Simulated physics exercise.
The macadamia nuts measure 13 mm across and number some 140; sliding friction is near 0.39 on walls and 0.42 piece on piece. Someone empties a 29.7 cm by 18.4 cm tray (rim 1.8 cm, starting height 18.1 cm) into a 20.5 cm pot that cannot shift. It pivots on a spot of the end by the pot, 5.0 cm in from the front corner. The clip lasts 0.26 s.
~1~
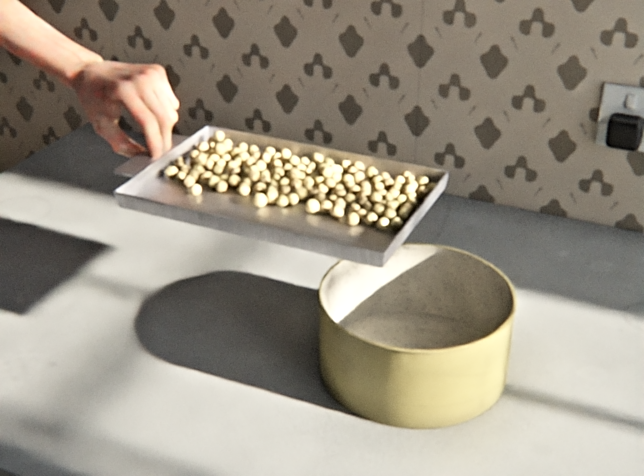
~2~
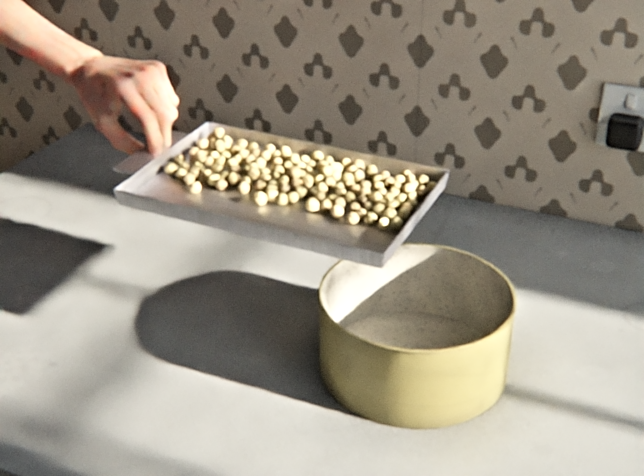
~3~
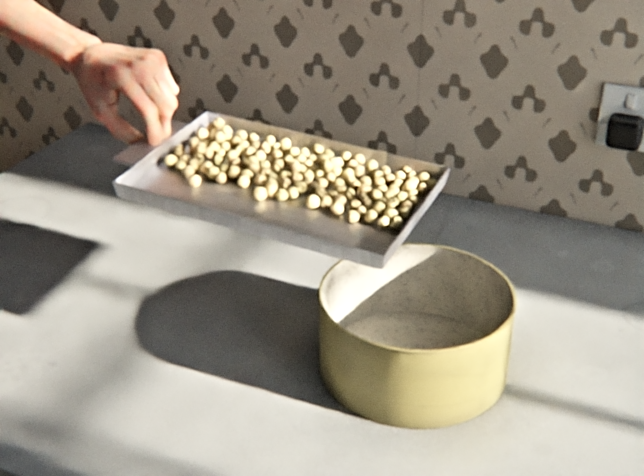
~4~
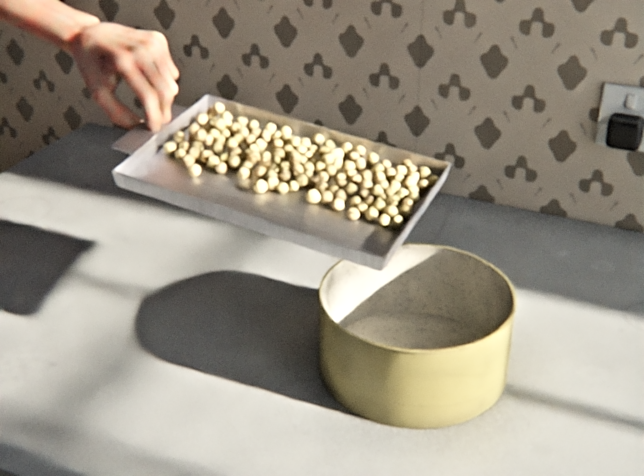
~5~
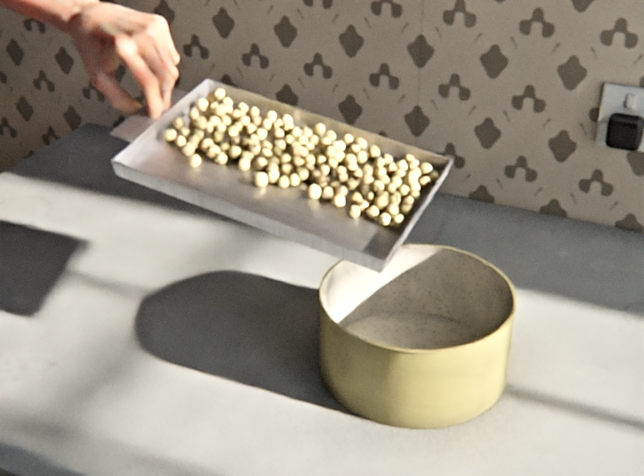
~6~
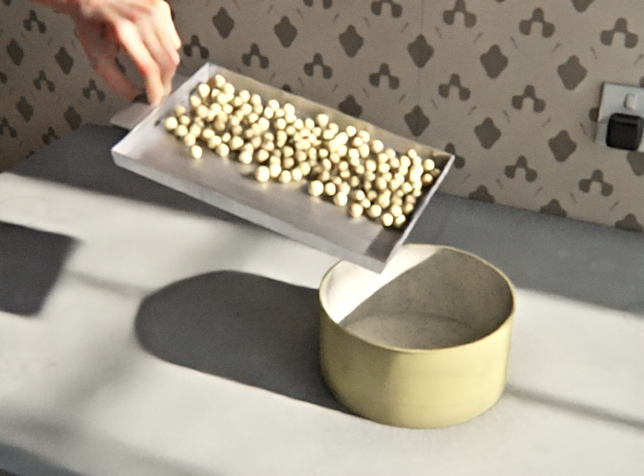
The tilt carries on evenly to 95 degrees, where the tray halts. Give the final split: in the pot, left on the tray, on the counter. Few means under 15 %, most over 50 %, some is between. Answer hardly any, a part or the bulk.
Pot a part, tray hardly any, counter the bulk.
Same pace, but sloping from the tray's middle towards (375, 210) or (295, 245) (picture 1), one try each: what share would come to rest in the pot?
Some 85 and 25 per cent.
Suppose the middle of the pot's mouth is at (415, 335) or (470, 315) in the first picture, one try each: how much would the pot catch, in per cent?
Some 100 and 55 per cent.
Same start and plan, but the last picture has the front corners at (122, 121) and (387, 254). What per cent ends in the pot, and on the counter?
Pot 75, counter 25.
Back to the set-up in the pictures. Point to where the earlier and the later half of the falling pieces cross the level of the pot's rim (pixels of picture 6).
At about (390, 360), then at (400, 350).
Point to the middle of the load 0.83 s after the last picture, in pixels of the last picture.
At about (373, 196).
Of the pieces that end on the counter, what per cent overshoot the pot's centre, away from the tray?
Some 80 per cent.
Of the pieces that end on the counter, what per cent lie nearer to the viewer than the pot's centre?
Roughly 100 per cent.
Then, 0.50 s after the last picture, tilt 54 degrees; the tray holds 100 %, the pot 0 %.
Then, 0.83 s after the last picture, tilt 79 degrees; the tray holds 90 %, the pot 0 %.
Then, 1.25 s after the last picture, tilt 95 degrees; the tray holds 5 %, the pot 30 %.
In the end, pot 40 %, tray 0 %, counter 60 %.
